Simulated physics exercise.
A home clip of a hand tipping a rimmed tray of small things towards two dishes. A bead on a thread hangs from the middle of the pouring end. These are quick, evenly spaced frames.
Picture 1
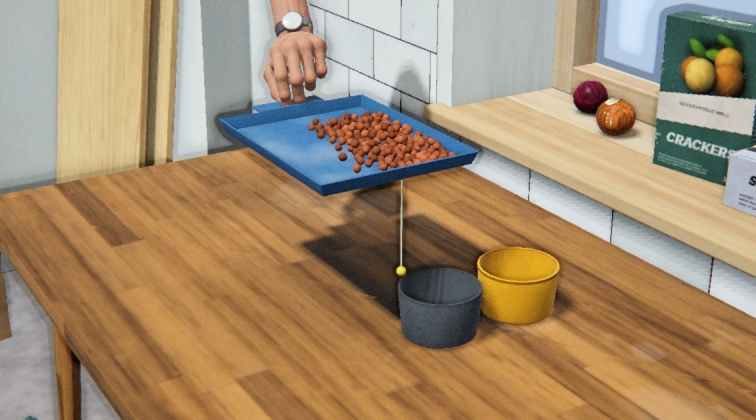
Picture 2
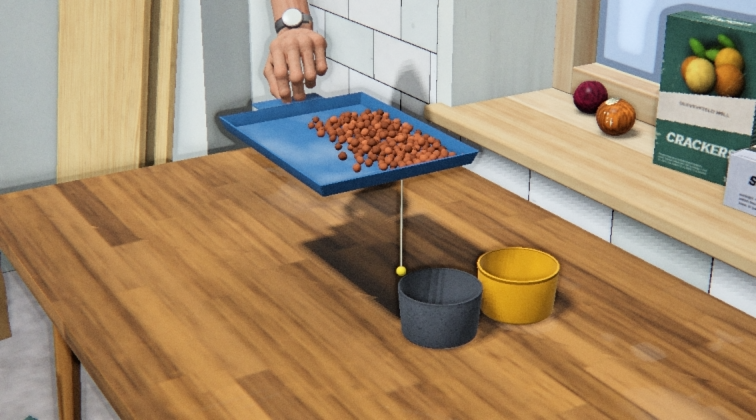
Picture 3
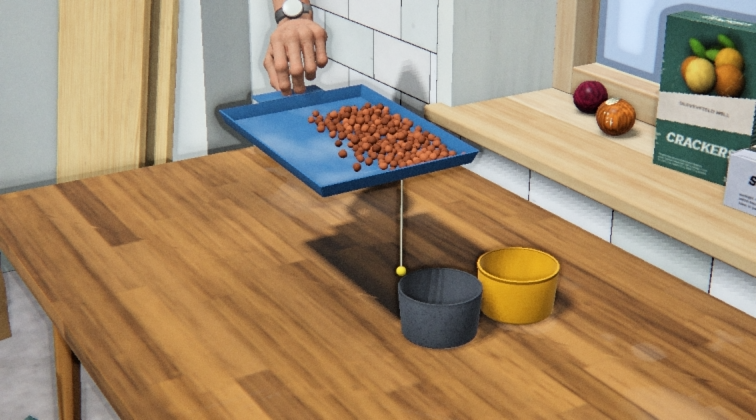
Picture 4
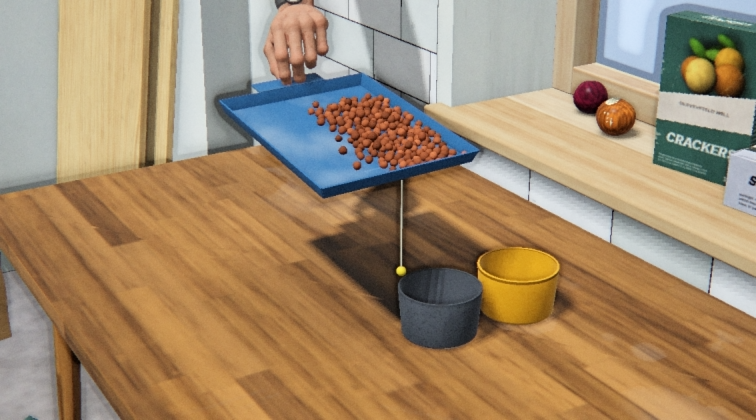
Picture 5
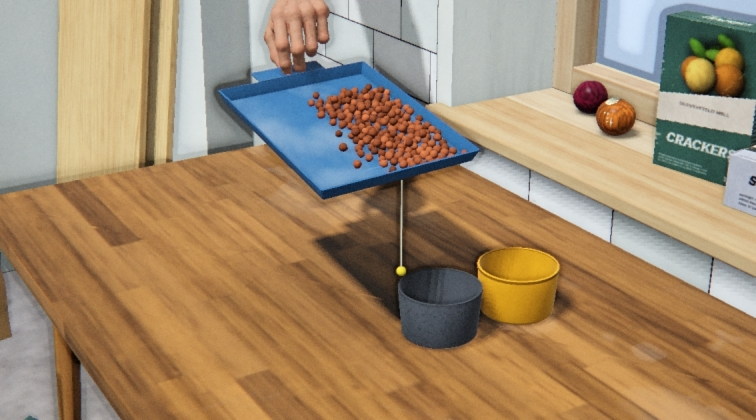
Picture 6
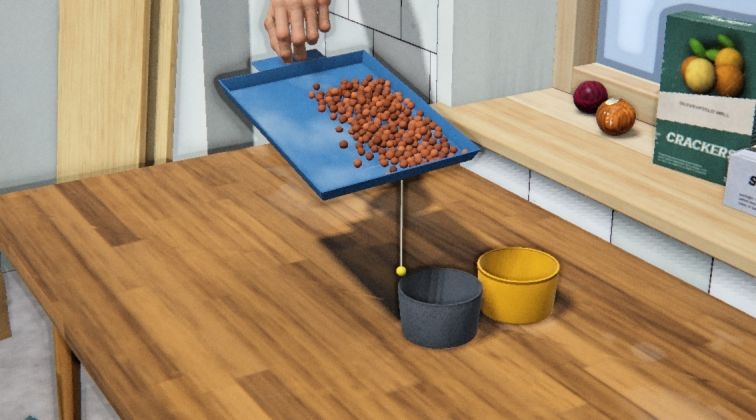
A blue tray of small reddish-brown pellets slowly tilts as a hand raises its far end, its near edge staying above a wooden table with a grey dish and a yellow dish, while a bead hangs on a thread.
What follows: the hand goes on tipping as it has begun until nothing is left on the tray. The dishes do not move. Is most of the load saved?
The two hold under half of the load.
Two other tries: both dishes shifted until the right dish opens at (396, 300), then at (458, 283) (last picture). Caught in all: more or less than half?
One: Above a half. Two: The larger part.
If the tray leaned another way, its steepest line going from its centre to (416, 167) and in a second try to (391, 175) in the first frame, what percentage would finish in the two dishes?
Roughly 60 per cent, and 50 per cent.
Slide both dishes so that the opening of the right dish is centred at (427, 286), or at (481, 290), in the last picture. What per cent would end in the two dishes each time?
About 60 and 70 per cent.
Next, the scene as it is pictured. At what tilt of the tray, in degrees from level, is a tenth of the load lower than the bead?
At about 75°.
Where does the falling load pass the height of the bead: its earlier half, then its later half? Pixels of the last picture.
At about (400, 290), then at (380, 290).
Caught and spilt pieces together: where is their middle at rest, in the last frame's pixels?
Around (388, 359).
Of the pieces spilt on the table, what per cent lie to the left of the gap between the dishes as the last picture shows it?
Close to 90 per cent.
Soon, tray tipped steeply; nearly all on the tray; a stray few in the left dish; a small part outside both; a stray few in the air.
A while on, tray tipped right over; a stray few on the tray; about a quarter in the left dish; about two thirds outside both; about a quarter in the air.
Towards the end, tray tipped past a quarter turn; about a quarter in the left dish; most outside both.
Finally, tray tipped past a quarter turn; about a quarter in the left dish; none in the right dish; most outside both.
